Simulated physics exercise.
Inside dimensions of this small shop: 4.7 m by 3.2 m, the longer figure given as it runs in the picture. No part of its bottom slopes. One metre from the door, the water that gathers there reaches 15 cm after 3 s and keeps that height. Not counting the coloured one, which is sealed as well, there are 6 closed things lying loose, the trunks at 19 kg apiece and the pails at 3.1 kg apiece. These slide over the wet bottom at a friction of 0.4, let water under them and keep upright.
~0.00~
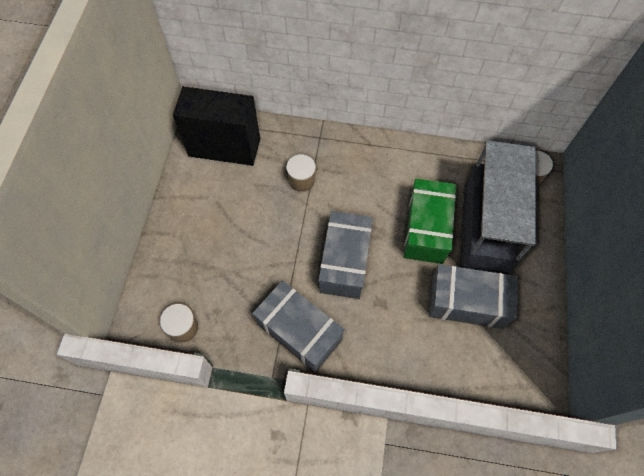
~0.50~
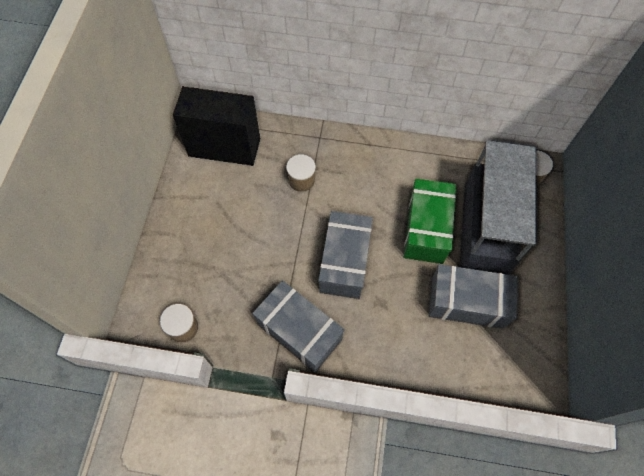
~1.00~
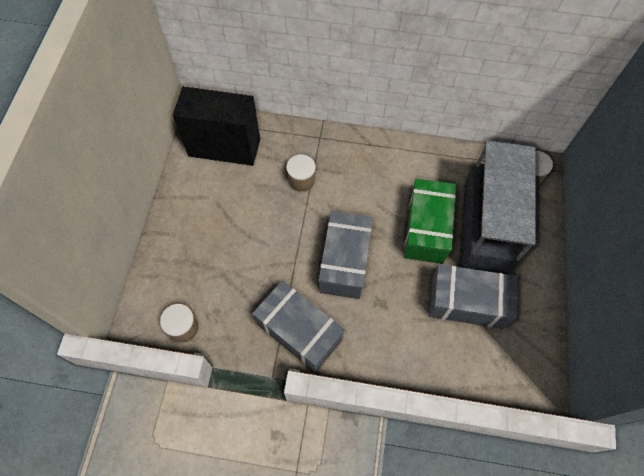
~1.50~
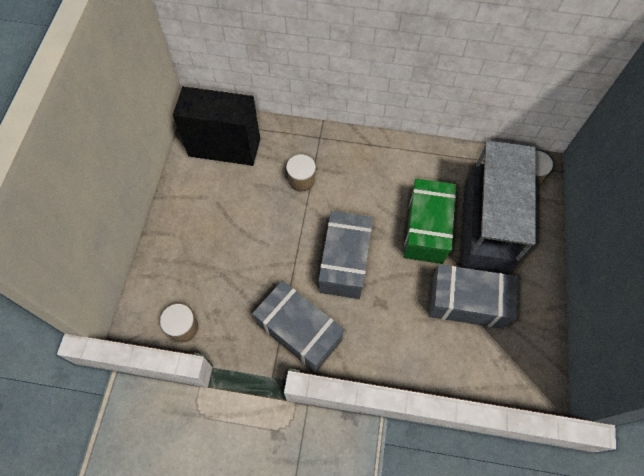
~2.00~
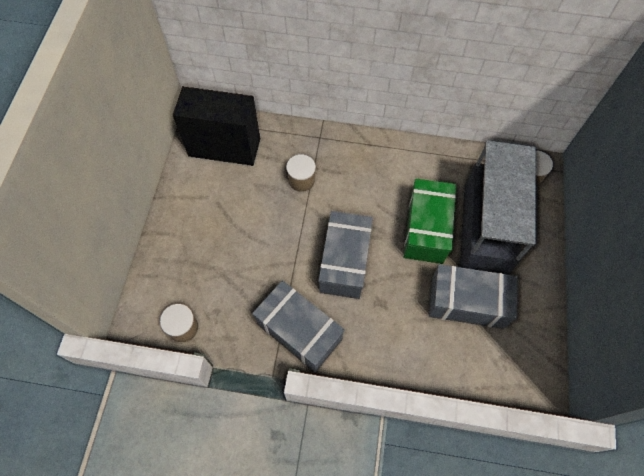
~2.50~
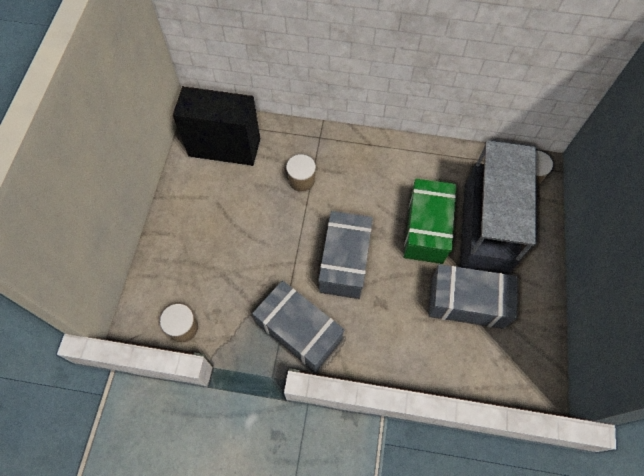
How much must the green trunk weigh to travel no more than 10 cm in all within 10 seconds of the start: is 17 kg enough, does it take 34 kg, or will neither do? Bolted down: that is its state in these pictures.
Winning option: The lighter.
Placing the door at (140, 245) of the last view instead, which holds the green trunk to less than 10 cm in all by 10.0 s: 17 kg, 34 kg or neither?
With that change, the small one suffices.
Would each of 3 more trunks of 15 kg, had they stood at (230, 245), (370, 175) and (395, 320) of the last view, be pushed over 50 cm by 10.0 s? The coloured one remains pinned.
In the order given, beyond the mark, then within the mark, and last within the mark.
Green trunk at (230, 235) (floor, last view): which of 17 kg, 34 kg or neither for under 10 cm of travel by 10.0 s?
The answer: You need the heavier weight.
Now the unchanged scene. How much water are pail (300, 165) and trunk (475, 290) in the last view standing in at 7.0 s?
Depths: Near 3 cm, then near 1 cm.
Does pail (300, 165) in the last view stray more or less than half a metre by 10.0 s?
Result: Threshold exceeded.
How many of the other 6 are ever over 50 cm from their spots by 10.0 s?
I count 1 of them.
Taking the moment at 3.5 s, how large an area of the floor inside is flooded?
I'd estimate close to 2.0 m2.
After 3.5 s the green trunk would be 0 cm from its start with 17 kg and 0 cm from its start with 34 kg; 0 cm of water round it then.
After 4.5 s the green trunk would be 0 cm from its start with 17 kg and 0 cm from its start with 34 kg; 0 cm of water round it then.
After 7.0 s the green trunk would be 0 cm from its start with 17 kg and 0 cm from its start with 34 kg; 0 cm of water round it then.
After 10.0 s the green trunk would be 0 cm from its start with 17 kg and 0 cm from its start with 34 kg; 3 cm of water round it then.
